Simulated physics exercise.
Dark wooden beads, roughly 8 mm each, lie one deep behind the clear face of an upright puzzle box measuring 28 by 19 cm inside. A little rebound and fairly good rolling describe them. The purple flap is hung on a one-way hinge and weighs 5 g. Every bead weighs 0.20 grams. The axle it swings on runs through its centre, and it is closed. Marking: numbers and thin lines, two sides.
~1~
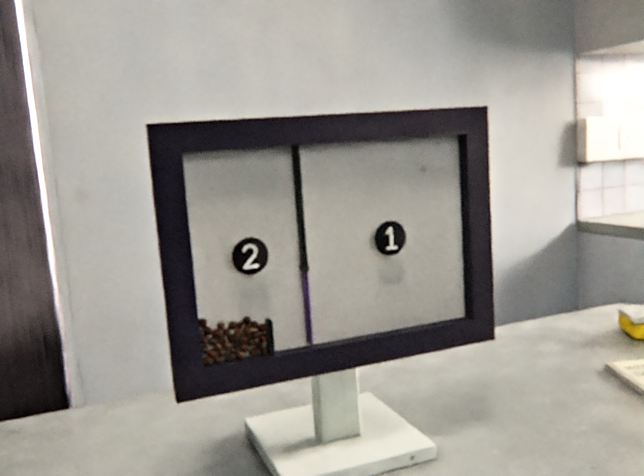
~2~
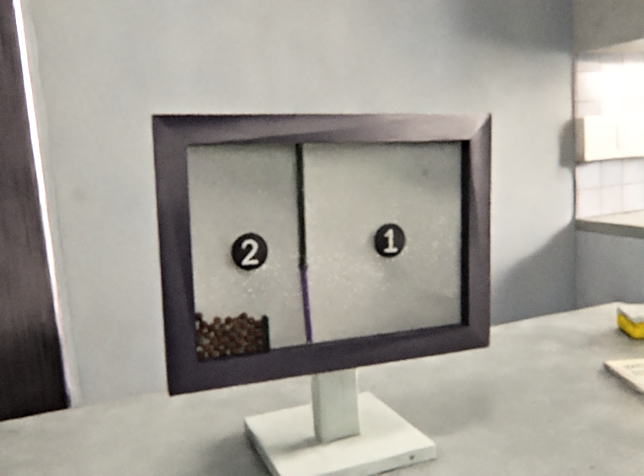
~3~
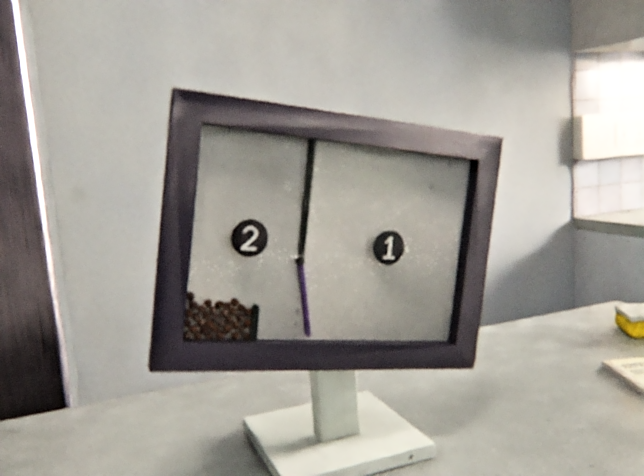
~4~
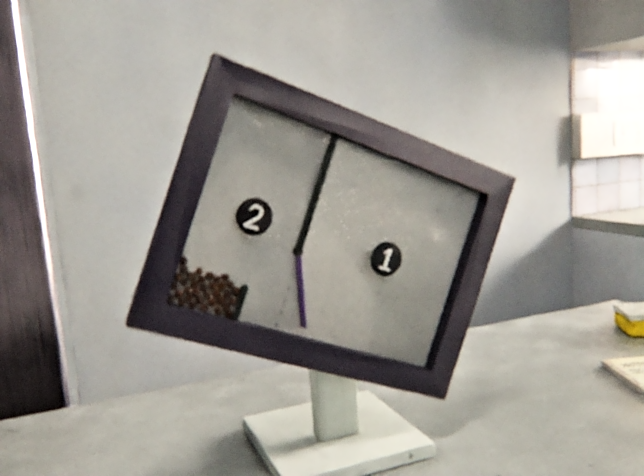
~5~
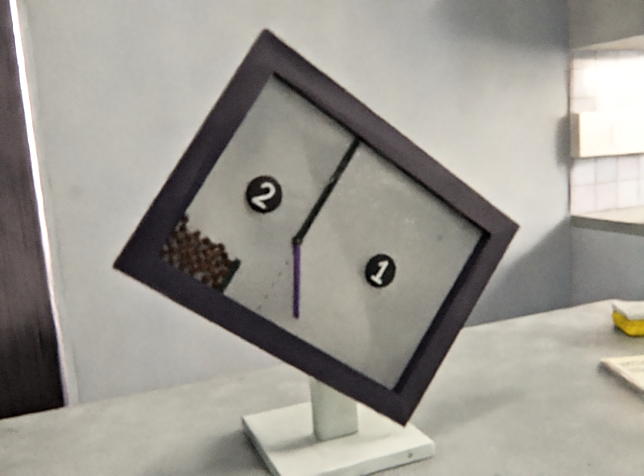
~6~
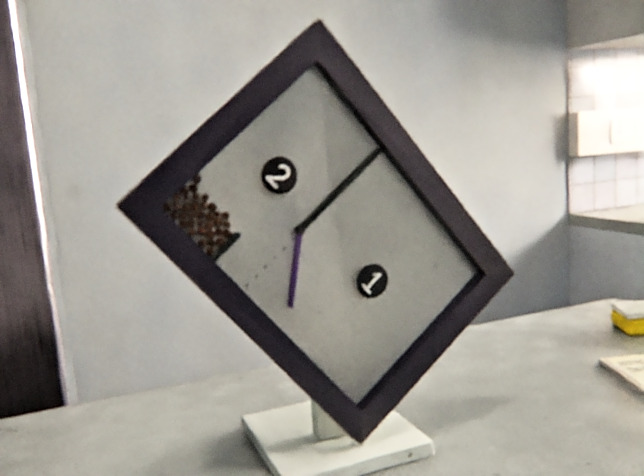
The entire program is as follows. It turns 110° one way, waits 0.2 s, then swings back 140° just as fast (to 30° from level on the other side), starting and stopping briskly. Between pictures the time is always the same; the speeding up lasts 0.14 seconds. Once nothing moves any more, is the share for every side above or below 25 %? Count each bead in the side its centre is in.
Side 1: Below 25 %; side 2: Above 25 %.
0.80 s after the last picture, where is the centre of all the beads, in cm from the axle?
Left about 1 cm, up about 6 cm.
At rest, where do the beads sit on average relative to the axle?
About 4 cm left and 12 cm below.
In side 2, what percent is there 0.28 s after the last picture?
I'd guess near 100 in a hundred.
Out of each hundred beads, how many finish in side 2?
I'd estimate close to 95 per cent.
Then, 0.28 s after the last picture, it stands 110° clockwise; the beads' middle is in line with and 8 cm above the centre; no. 2, 100 %; purple flap open 69°.
Then, 0.80 s after the last picture, it stands 41° clockwise; the beads' middle is 1 cm left of and 6 cm above the centre; no. 1, 5 %, no. 2, 95 %; purple flap open 57°.
Then, 1.13 s after the last picture, it stands 30° anticlockwise; the beads' middle is 3 cm left of and 11 cm below the centre; no. 1, 5 %, no. 2, 95 %; purple flap open 4°.
All still 1.9 s after it, it stands 30° anticlockwise; no. 1, 5 %, no. 2, 95 %; purple flap shut.
